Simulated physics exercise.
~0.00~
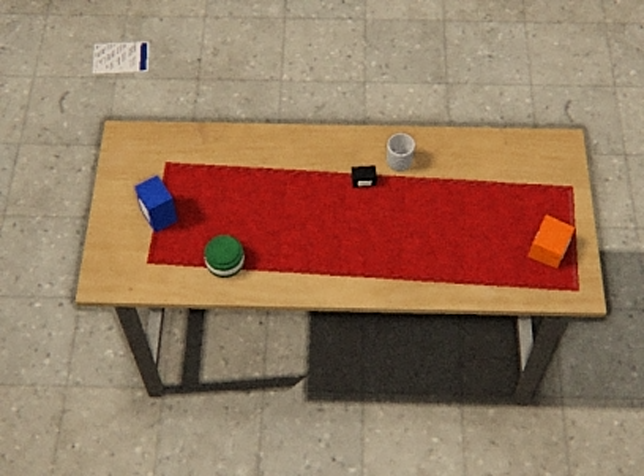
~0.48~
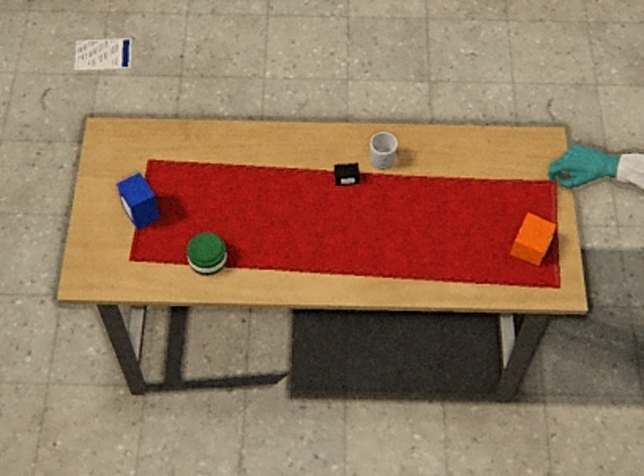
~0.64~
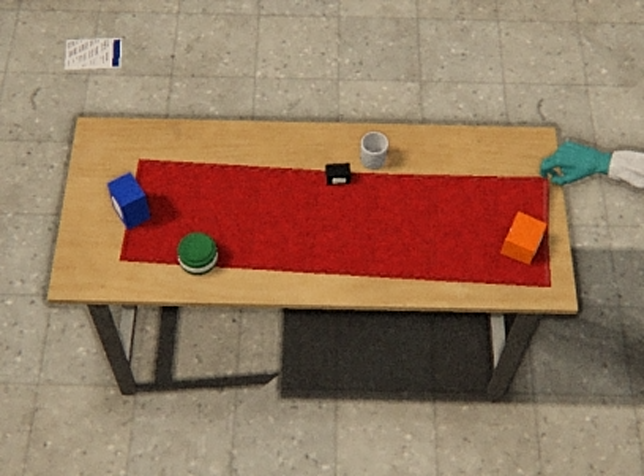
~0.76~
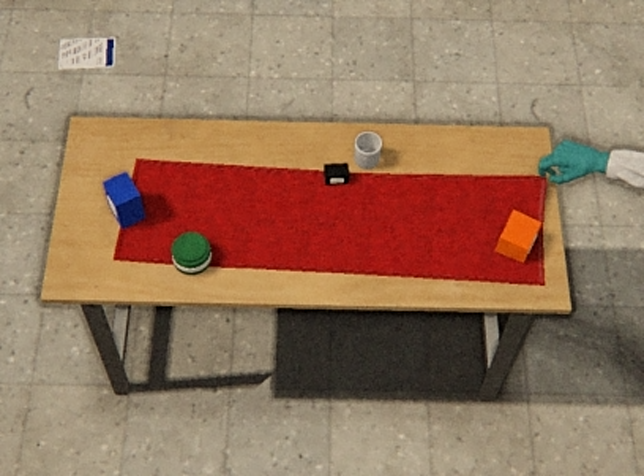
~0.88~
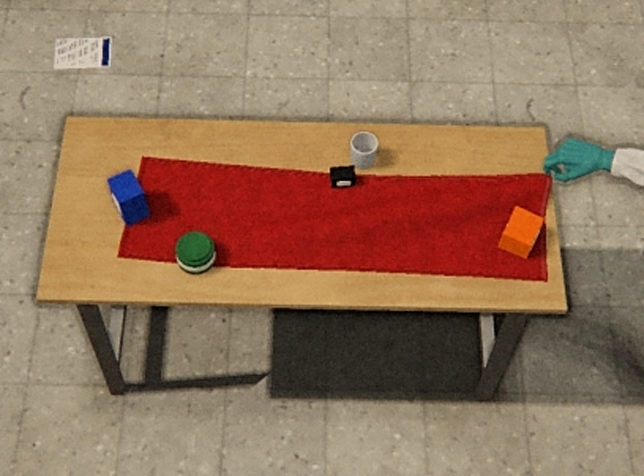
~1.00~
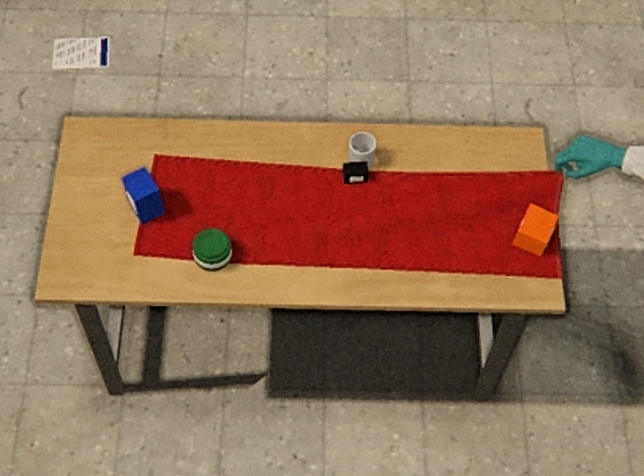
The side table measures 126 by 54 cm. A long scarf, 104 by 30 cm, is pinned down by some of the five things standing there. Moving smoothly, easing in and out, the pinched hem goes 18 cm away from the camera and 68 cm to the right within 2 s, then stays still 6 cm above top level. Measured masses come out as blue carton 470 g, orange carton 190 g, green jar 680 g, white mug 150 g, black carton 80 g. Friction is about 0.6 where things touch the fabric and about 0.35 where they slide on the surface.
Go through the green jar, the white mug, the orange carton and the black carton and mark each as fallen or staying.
Marks: Green jar staying, white mug fallen, orange carton fallen, black carton fallen.
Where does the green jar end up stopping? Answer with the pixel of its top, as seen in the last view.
Roughly (481, 206).
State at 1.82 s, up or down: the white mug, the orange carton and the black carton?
White mug not yet down, orange carton already down, black carton not yet down.
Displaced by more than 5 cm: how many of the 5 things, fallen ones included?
Counting them up, I get 5.
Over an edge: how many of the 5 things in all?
Tally: 3.
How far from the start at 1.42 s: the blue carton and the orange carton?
Blue carton 25 cm, orange carton over the edge.
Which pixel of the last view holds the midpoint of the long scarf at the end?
Its centre lands at about (596, 175).
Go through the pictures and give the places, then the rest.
In the first picture, green jar (223, 249); white mug (401, 144); orange carton (554, 235); black carton (364, 172); long scarf corners (147, 264) (166, 163) (573, 187) (579, 292).
In the second picture, long scarf corners (129, 261) (148, 160); grip (556, 181).
In the third picture, long scarf corners (120, 261) (139, 159); grip (548, 178).
In the fourth picture, black carton (337, 169); orange carton (521, 229); long scarf corners (113, 260) (136, 159); grip (546, 177).
In the fifth picture, black carton (343, 172); blue carton (126, 186); orange carton (524, 225); long scarf corners (118, 258) (142, 157); grip (551, 175).
In the sixth picture, green jar (211, 242); white mug (363, 143); orange carton (539, 223); black carton (356, 168); long scarf corners (133, 256) (155, 155) (563, 279); grip (562, 172).
After 1.4 s, 80 % of the long scarf is still over the top; orange carton over the edge, black carton 27 cm off its start, green jar 26 cm off its start.
After 1.8 s, 60 % of the long scarf is still over the top; black carton 48 cm off its start, green jar 47 cm off its start, orange carton over the edge.
After 2.2 s, 45 % of the long scarf is still over the top; black carton 67 cm off its start at (576, 142), green jar 65 cm off its start at (453, 212), orange carton over the edge.
After 2.6 s, 40 % of the long scarf is still over the top; black carton over the edge, green jar 73 cm off its start, orange carton over the edge.
After 4.2 s, 40 % of the long scarf is still over the top; black carton over the edge, green jar 73 cm off its start at (481, 206), orange carton over the edge, white mug over the edge.
